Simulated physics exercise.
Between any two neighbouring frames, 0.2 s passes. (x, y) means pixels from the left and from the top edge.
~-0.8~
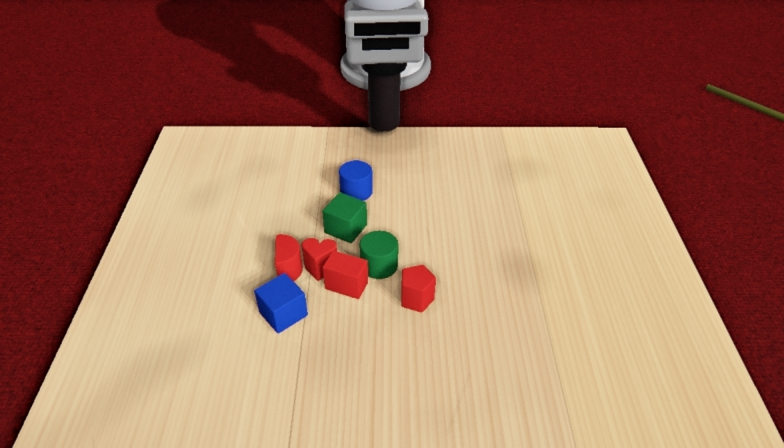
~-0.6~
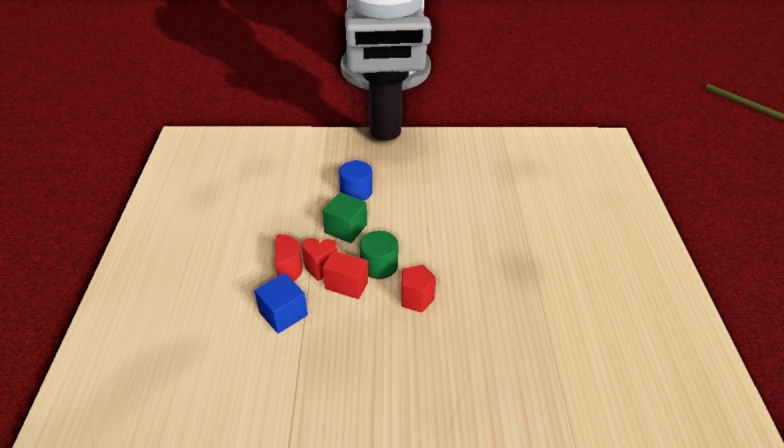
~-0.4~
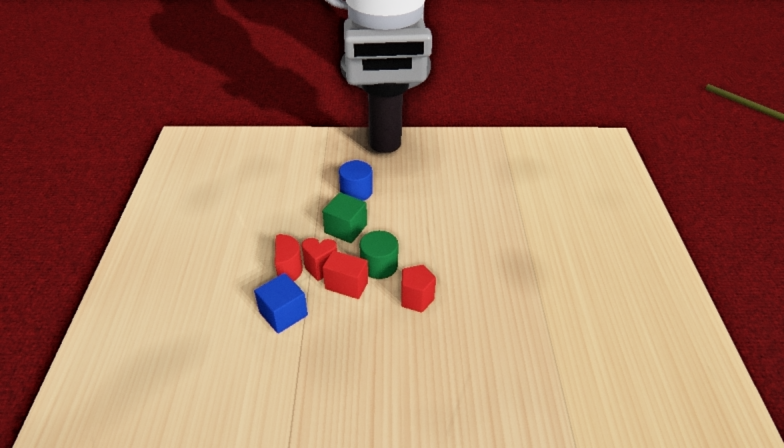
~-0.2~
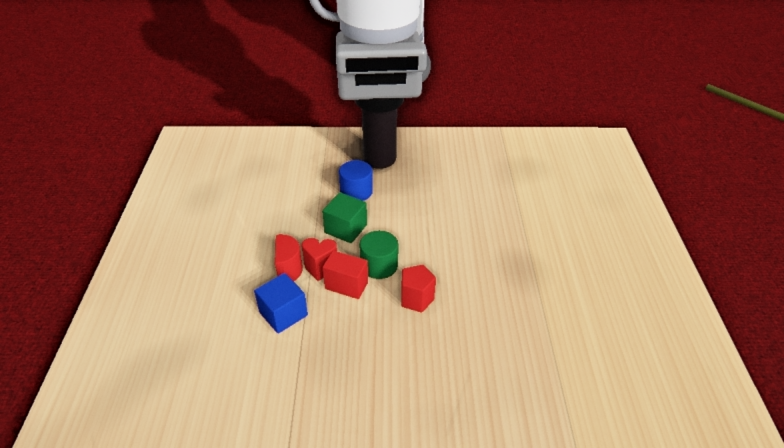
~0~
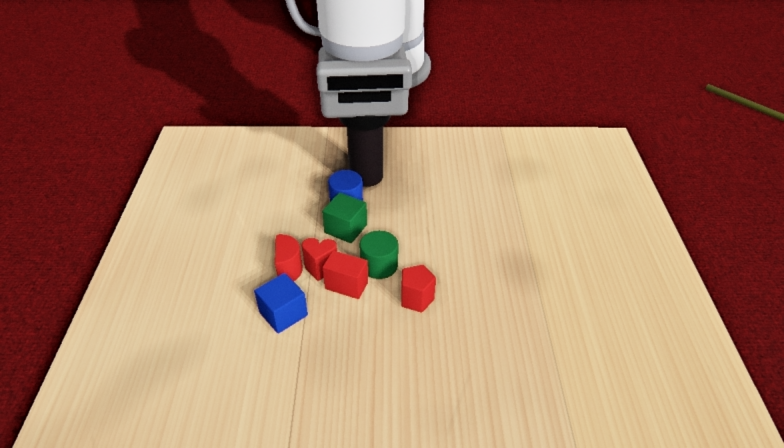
Robot arm lowering its black rod onto a wooden board and nudging a blue cylinder slightly left toward a green block.
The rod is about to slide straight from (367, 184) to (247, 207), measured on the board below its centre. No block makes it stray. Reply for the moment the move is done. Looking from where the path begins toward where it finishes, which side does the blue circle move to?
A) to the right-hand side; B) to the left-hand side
My answer is option B.
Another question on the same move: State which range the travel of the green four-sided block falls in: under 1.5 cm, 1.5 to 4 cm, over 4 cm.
Range: Under 1.5 cm.
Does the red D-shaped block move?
The answer is no.
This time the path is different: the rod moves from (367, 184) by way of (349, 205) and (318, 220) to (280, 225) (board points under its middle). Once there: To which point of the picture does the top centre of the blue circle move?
The middle of the upper face of the blue circle will lie at about (251, 224) in the picture.
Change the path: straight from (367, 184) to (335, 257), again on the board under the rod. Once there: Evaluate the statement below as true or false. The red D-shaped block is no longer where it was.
The statement is false.
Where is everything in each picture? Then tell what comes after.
In the first frame, lower end of the rod (384, 123), tops of blocks, red D-shaped block (286, 247), green four-sided block (345, 206), blue circle (356, 169).
In the second frame, rod (386, 132), blocks as before.
In the third frame, rod (385, 144), blocks as before.
In the fourth frame, rod (380, 159), blocks as before.
In the fifth frame, rod (366, 177), red D-shaped block (286, 247), green four-sided block (345, 206), blue circle (345, 180).
The first path, step by step. One third of the way, rod (327, 184); green four-sided block (343, 212), turned 25° anticlockwise; blue circle (318, 191).
Two thirds of the way, rod (285, 192); green four-sided block (342, 212), turned 25° anticlockwise; blue circle (312, 195).
At the end, rod (245, 200); red D-shaped block not moved; green four-sided block (342, 212), turned 25° anticlockwise; blue circle (312, 195).
